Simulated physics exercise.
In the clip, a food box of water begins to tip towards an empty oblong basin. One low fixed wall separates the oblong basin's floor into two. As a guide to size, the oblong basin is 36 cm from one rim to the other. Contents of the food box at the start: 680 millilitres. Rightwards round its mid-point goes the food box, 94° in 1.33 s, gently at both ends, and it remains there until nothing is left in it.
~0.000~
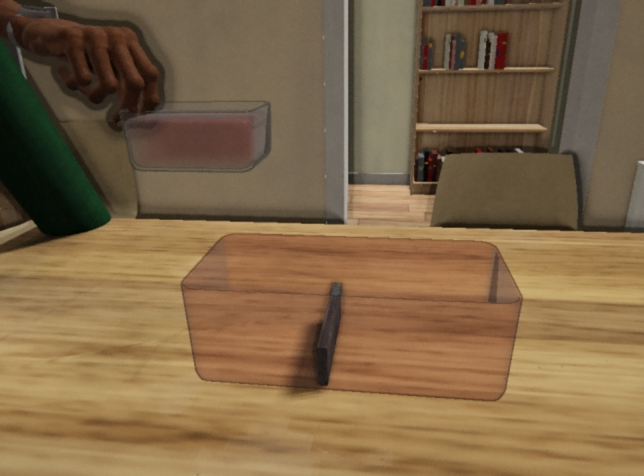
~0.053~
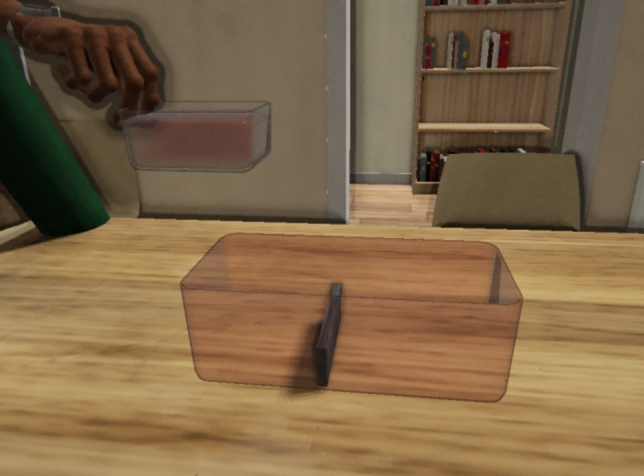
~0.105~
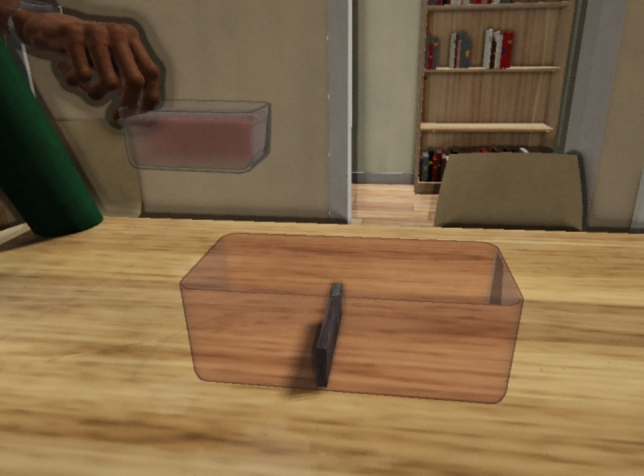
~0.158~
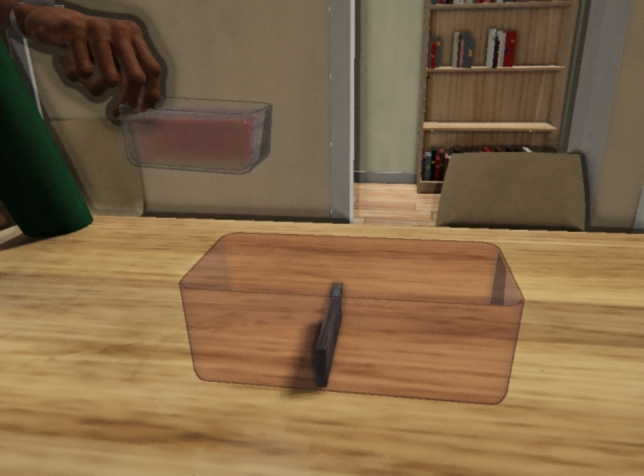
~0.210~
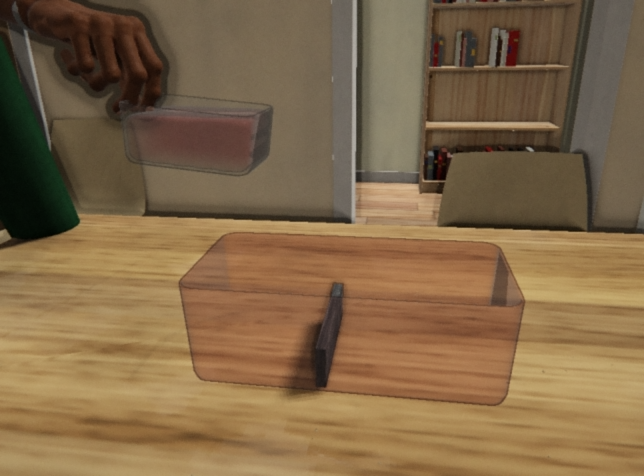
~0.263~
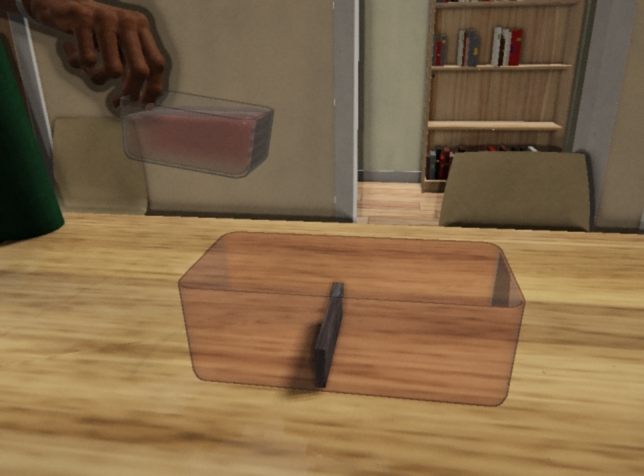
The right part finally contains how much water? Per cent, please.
About 59 in every hundred parts.
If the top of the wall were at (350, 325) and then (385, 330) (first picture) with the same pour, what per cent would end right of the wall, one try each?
In order, 30 and 10 per cent.
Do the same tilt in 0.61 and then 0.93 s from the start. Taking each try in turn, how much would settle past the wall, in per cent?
I'd expect close to 45 per cent and then close to 55 per cent.
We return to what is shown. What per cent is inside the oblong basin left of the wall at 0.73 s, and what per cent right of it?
Around 6 on the left side and 12 on the right side.
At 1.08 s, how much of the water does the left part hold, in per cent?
Reading: Approx. 24 per cent.
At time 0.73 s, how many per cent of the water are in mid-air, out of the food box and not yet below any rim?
It comes to roughly 34 per cent.
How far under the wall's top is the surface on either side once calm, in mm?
Left about 40 mm, while the right is about 38 mm.
By 0.73 s the tilt is 55° and 50 per cent is still to pour, 6 is left of the wall and 11 right of it.
By 1.08 s the tilt is 86° and 12 per cent is still to pour, 23 is left of the wall and 58 right of it.
By 1.44 s the tilt is 94° and 2 per cent is still to pour, 37 is left of the wall and 59 right of it.
By 1.83 s the tilt is 94° and 0 per cent is still to pour, 40 is left of the wall and 59 right of it.
At rest 40 per cent lies left of the wall, 59 right of it and 1 outside.
